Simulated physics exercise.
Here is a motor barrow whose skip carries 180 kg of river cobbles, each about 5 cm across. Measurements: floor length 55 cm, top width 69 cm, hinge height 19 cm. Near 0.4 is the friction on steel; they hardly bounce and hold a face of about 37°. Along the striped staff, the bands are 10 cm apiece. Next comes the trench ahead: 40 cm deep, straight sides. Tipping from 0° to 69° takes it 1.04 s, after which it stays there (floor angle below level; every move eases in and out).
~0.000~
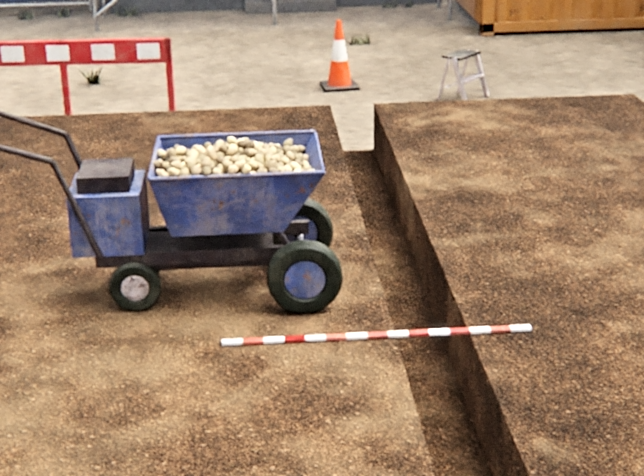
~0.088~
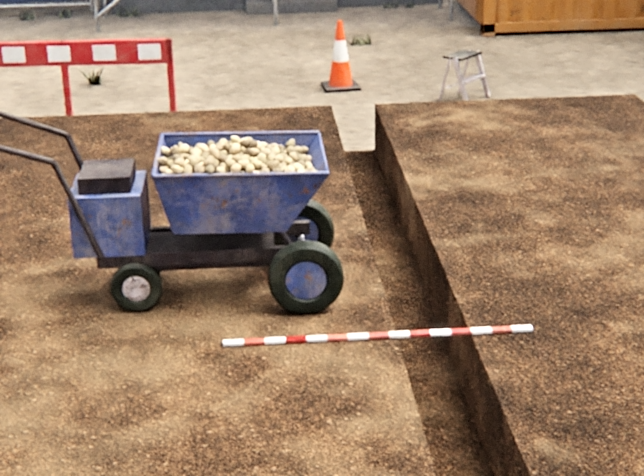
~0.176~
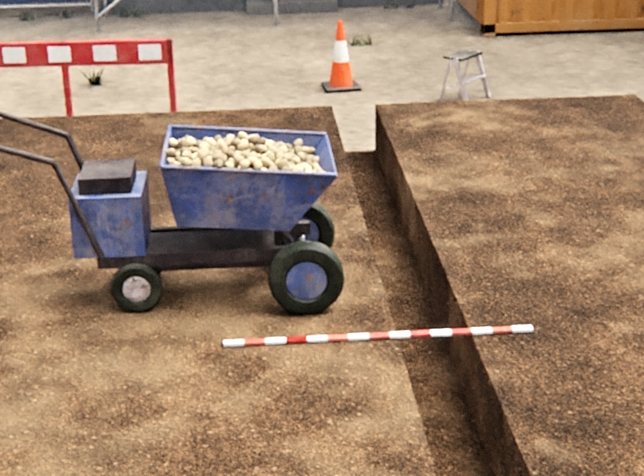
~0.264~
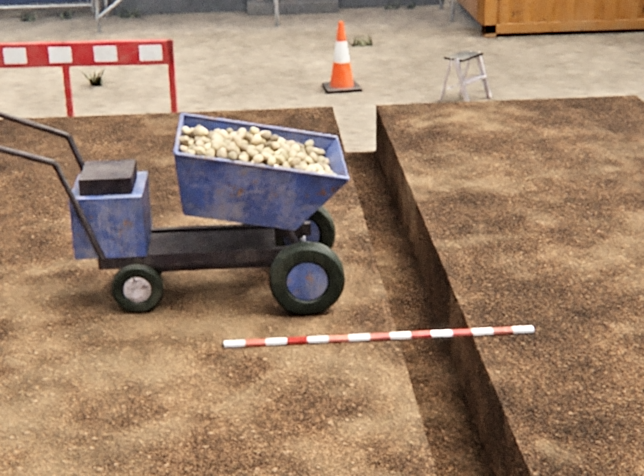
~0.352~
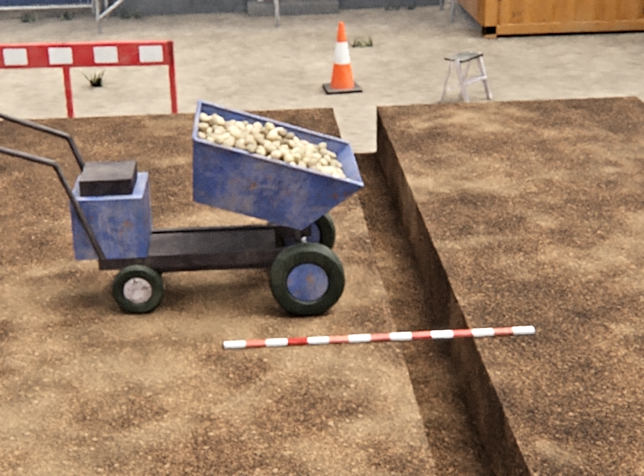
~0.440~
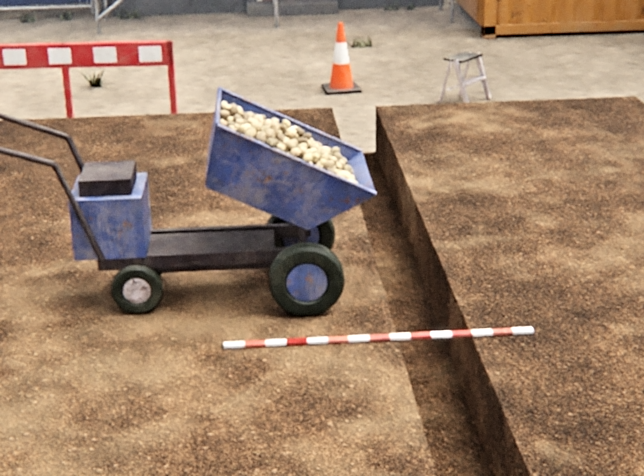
The blue skip on a small motor barrow, loaded with pale rounded stones, rose at its left end and tilted steadily toward the trench on the right, while the wheels stayed still.
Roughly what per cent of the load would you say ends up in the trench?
I'd say 51 per cent ends up in the trench.
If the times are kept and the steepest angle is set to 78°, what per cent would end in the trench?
With that change, near 50 per cent.
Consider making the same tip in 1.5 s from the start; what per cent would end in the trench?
60 per cent.
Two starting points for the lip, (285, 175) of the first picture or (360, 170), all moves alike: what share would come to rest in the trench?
It comes to about 85 and 25 in a hundred.
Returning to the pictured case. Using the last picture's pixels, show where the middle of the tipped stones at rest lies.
About (444, 319).
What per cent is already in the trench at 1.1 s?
15 per cent or so by then.
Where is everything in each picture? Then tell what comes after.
The first frame shows lip at (324, 172), floor tilted 0°, highest stones at (237, 150).
In the second frame, the skip is at 1°, its lip at (328, 173); the top of the load is at (215, 149); the stones move at 0.3 m/s on average.
In the third frame, the skip is at 5°, its lip at (337, 175); the top of the load is at (222, 144); the stones move at 0.5 m/s on average.
The fourth frame shows lip at (349, 179), floor tilted 11°, highest stones at (212, 136); the stones move at 0.7 m/s on average.
In the fifth frame, the skip is at 18°, its lip at (362, 186); the top of the load is at (214, 127); the stones move at 0.9 m/s on average.
The sixth frame shows lip at (376, 194), floor tilted 27°, highest stones at (230, 115); the stones move at 1.0 m/s on average.
After 0.8 s the floor is at 58°; 100 % in the skip; the foremost stones are at (409, 211).
After 1.1 s the floor is at 69°; 67 % in the skip, 13 % in the trench, 21 % past the trench; the foremost stones are at (515, 281).
After 1.5 s the floor is at 69°; 37 % in the skip, 23 % in the trench, 40 % past the trench; the foremost stones are at (617, 275).
After 3.4 s the floor is at 69°; 7 % in the skip, 51 % in the trench, 42 % past the trench; the foremost stones are past the picture's edge.
